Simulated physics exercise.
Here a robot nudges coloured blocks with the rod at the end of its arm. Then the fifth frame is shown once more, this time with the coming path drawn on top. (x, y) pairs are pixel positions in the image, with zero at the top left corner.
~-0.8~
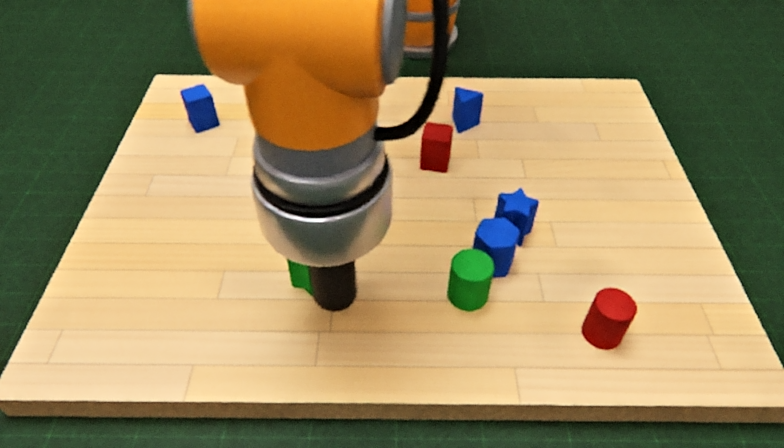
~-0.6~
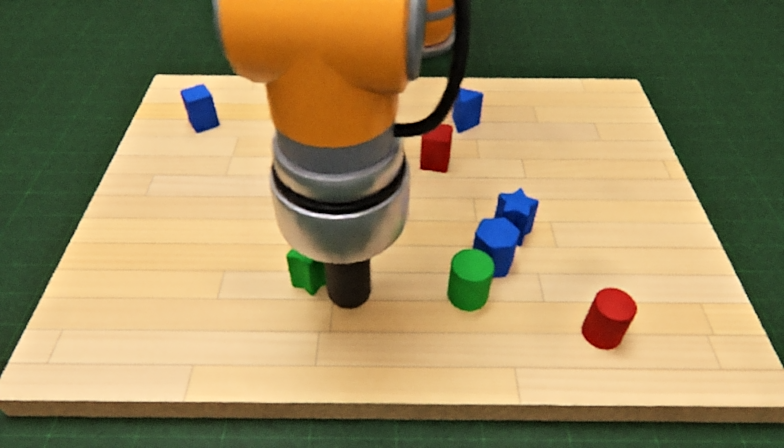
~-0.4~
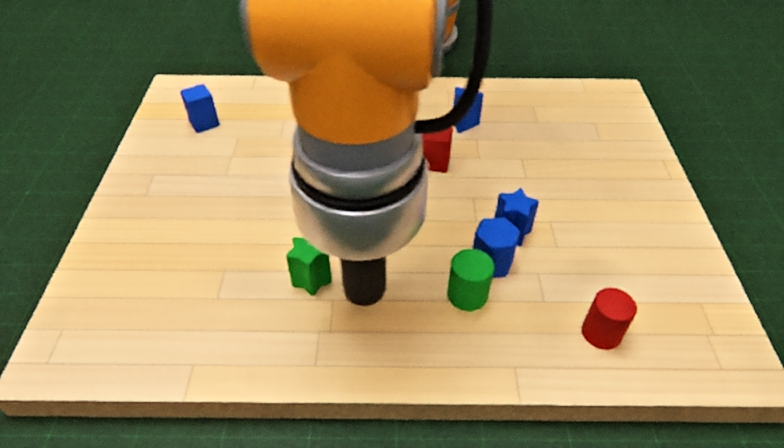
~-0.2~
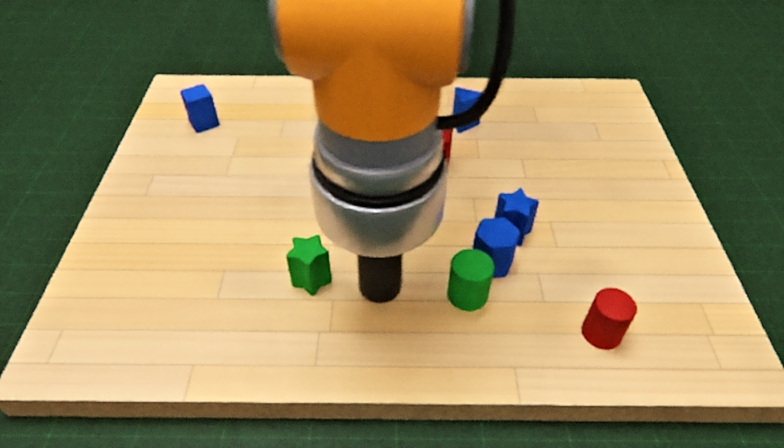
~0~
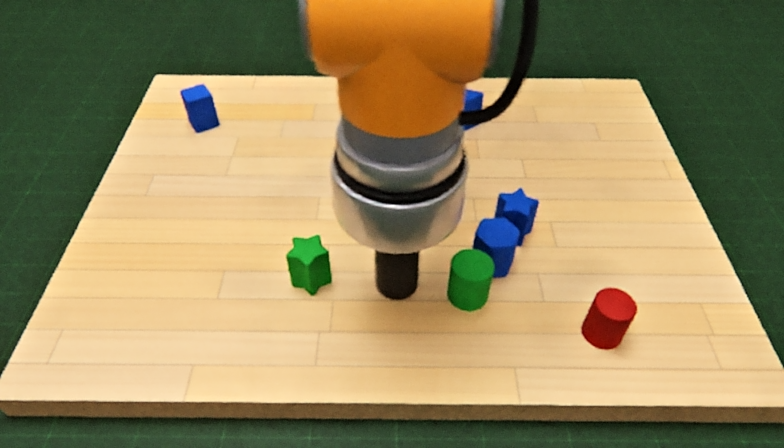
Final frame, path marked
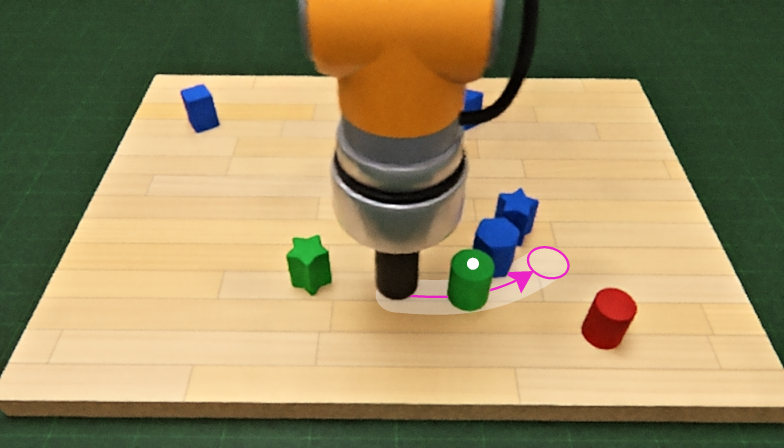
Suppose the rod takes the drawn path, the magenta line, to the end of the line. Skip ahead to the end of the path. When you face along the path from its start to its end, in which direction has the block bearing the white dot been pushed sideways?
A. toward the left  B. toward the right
My pick is B.
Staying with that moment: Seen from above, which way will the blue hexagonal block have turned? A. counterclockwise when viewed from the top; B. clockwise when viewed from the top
The correct letter is A.
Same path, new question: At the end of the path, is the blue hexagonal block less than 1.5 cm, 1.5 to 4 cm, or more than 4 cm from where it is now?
It's set to move 1.5-4 cm.
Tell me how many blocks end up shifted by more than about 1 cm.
Three or more shift.
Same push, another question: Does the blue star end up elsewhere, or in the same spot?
Moved away.
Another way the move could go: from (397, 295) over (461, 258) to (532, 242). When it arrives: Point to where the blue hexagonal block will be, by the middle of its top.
Most likely (575, 234).
Path on the board, from (397, 295) via (453, 296) and (506, 285), ending at (548, 262); the dot is on the green circle.
What follows on the original path. One third of the way, rod (456, 286); green circle (502, 263); blue hexagonal block (501, 229), turned 15° anticlockwise.
Two thirds of the way, rod (509, 274); green circle (558, 258); blue hexagonal block (509, 222), turned 50° anticlockwise; blue star (518, 198).
At the end, rod (552, 252); green star in place; green circle (596, 253); blue hexagonal block (516, 214), turned 90° anticlockwise; blue star (519, 189).
